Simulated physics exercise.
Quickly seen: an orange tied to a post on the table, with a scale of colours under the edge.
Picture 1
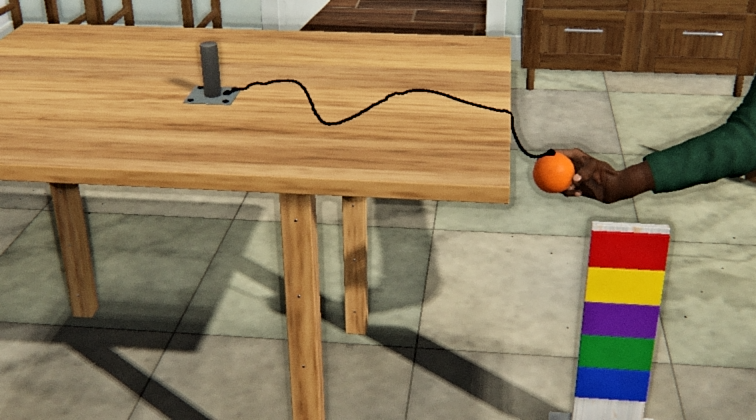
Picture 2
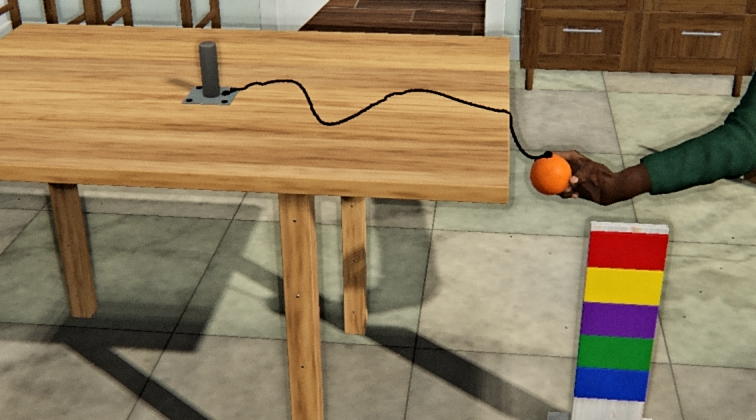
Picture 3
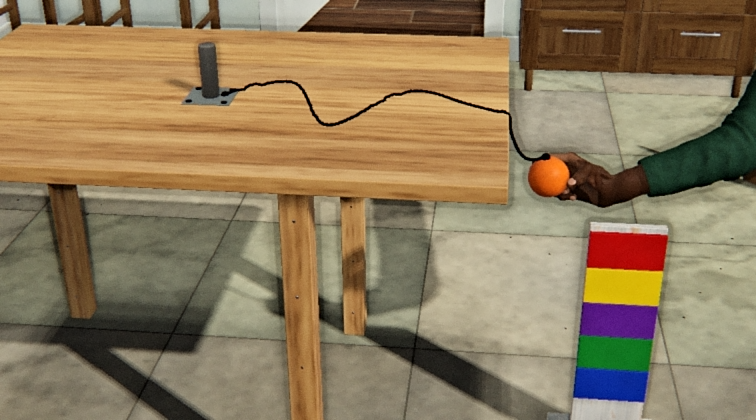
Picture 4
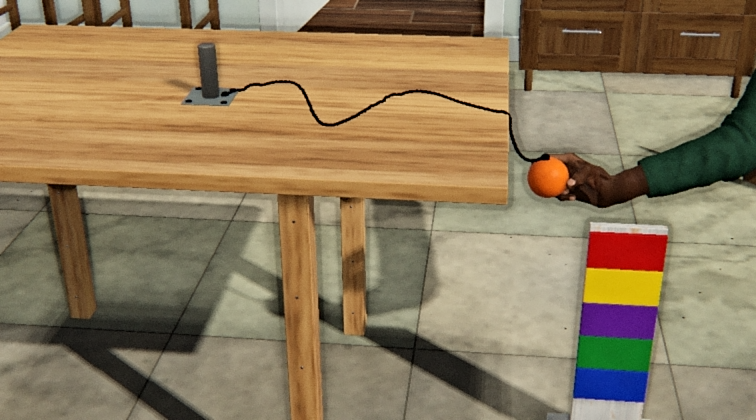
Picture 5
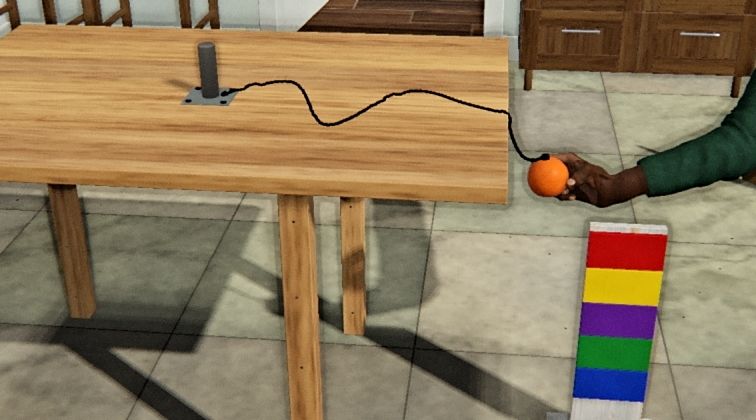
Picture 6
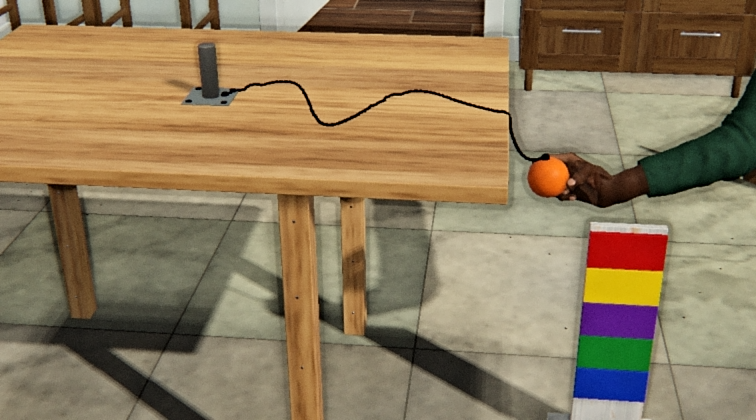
A hand held an orange ball, tied by a slack black cord to a post on a wooden table, just past the table's right edge above a striped colour scale, and it barely moved.
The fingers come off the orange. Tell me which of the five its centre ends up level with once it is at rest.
Its centre ends up level with green.
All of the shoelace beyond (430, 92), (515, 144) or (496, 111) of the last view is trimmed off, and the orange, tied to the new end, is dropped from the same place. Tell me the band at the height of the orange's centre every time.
Lab note - try 1: Above them all; try 2: Purple; try 3: Yellow.
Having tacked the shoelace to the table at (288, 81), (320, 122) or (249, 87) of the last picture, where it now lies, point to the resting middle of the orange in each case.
Near (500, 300), then (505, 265), then (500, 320).
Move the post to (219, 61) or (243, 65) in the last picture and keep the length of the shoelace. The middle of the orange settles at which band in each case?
Result 1: Purple. Result 2: Green.
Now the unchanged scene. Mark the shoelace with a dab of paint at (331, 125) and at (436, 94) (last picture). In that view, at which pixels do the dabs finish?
You'll find the first mark at (439, 102) and the second mark at (506, 182).
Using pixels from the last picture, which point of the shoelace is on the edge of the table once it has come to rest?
Near (376, 105).
A little later, orange near (466, 322); level with green.
Next, orange near (515, 321); level with green.
When it is over, orange near (494, 326); level with green. At green.
